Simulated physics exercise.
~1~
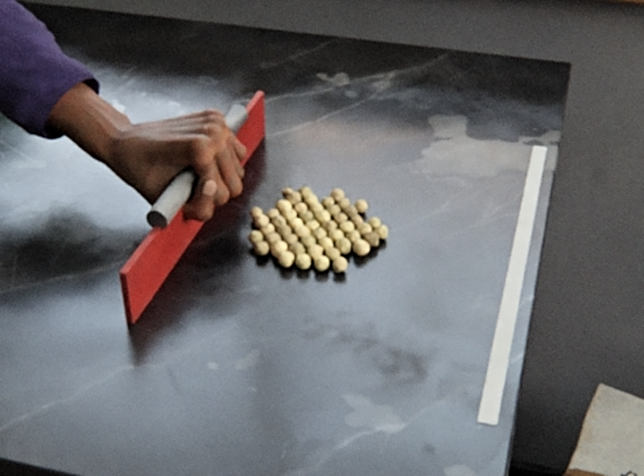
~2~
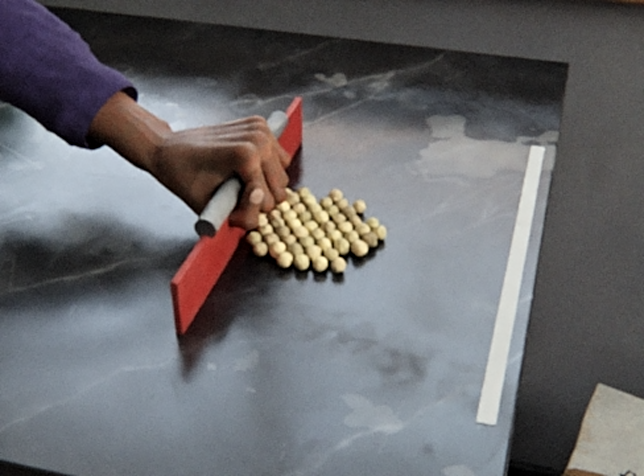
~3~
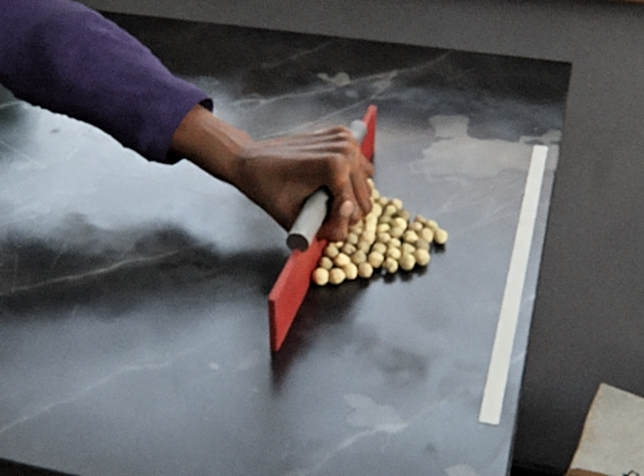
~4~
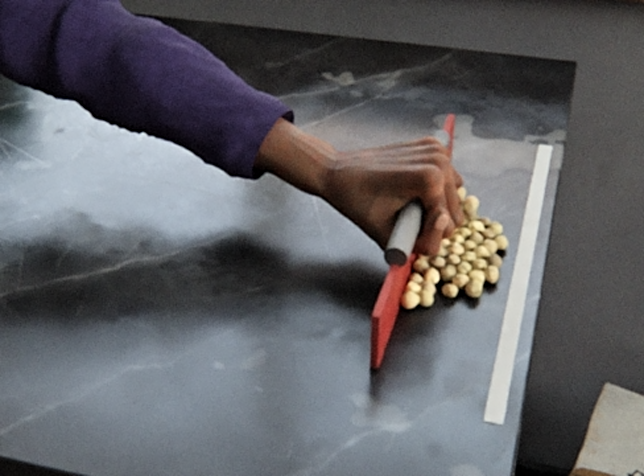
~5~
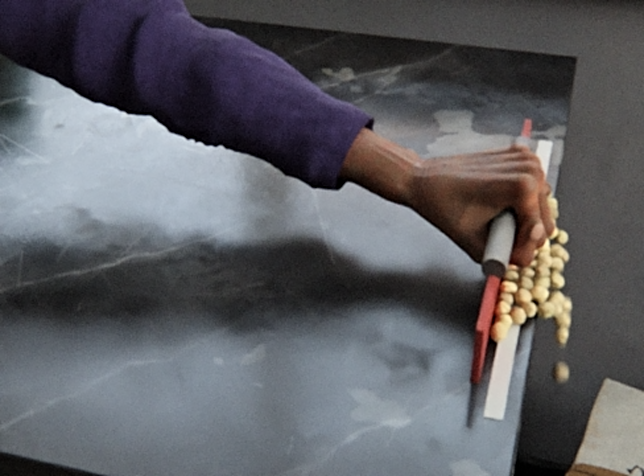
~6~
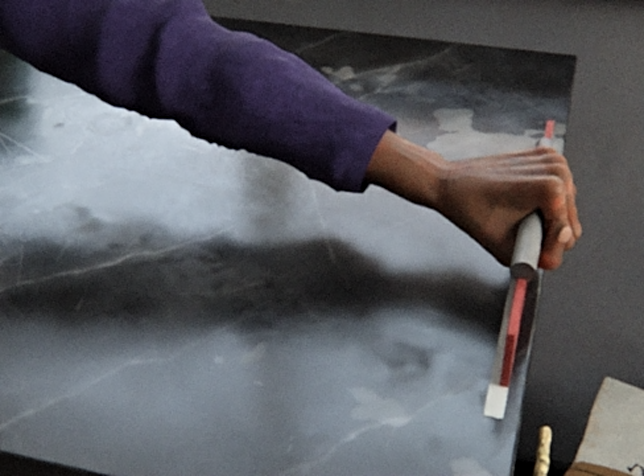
A hand in a purple sleeve slid a red scraper rightward across a dark marbled table, reaching a cluster of small yellowish balls and pushing them along until they spilled over the edge, and the scraper ended at the white tape with the tabletop cleared.
